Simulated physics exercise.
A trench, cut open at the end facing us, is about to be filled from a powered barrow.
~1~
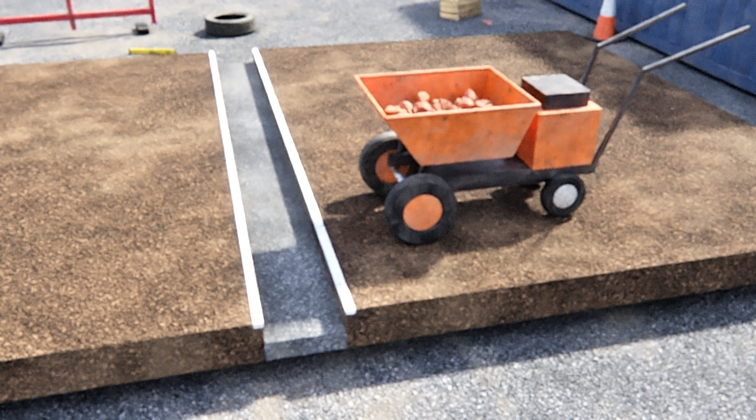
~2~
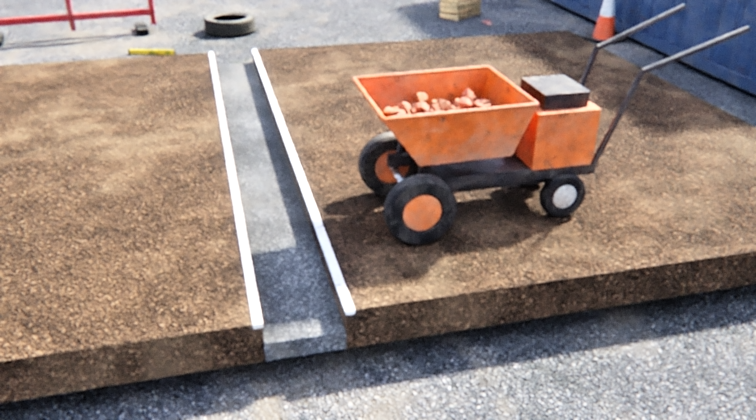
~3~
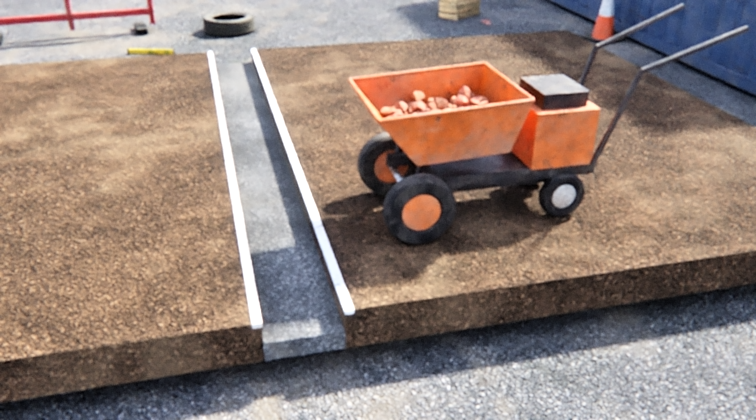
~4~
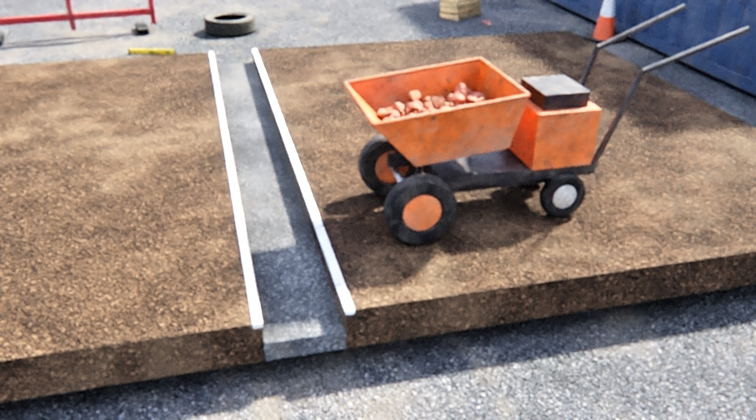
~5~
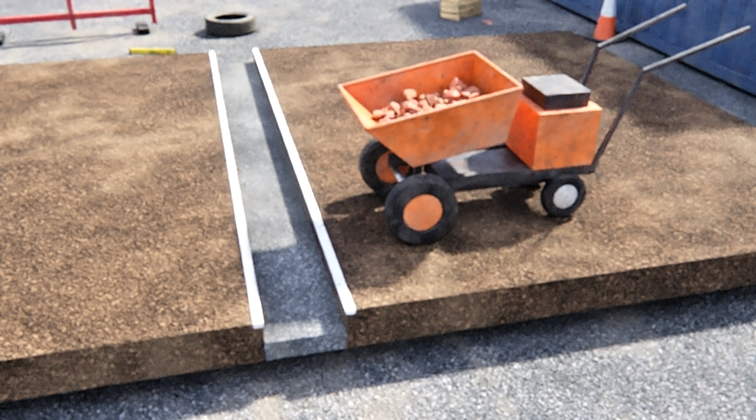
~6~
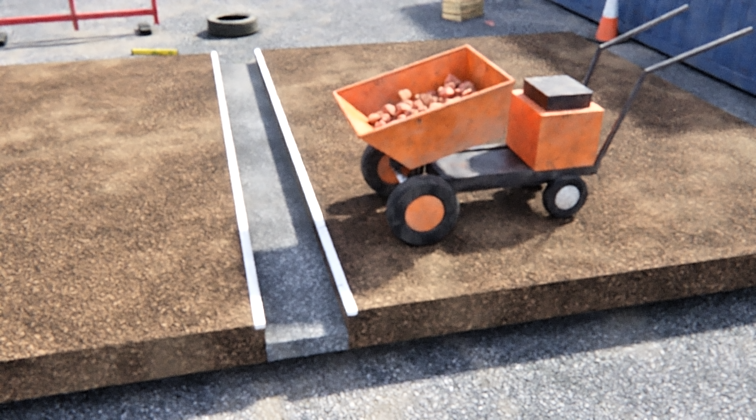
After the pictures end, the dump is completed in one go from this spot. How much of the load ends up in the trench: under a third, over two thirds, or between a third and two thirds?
Mostly in, above two thirds.
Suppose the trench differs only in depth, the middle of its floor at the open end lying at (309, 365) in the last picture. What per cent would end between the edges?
That would give roughly 100 percent.
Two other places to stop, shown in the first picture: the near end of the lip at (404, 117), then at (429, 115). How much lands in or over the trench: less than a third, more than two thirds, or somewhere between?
First more than two thirds, then the middle third.
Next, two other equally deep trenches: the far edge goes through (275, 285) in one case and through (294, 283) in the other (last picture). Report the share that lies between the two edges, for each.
In turn 70 and 50 in a hundred.
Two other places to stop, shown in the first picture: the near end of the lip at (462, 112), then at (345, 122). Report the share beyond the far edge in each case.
Roughly 0 percent first, then roughly 30 percent.
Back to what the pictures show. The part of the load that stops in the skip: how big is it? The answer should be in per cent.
10 %, about.
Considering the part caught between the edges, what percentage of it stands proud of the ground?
Roughly 20 percent.
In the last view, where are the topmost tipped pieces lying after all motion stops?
Roughly at (280, 221).
Shortly afterwards, skip tipped steeply; the whole lot in the skip.
Next, skip tipped right over; the bulk in the skip; near a quarter in or heaped over the trench.
Some moments later, skip tipped right over; a little in the skip; the bulk in or heaped over the trench; only a few beyond it.
In the end, skip tipped right over; a little in the skip; the bulk in or heaped over the trench; only a few beyond it.
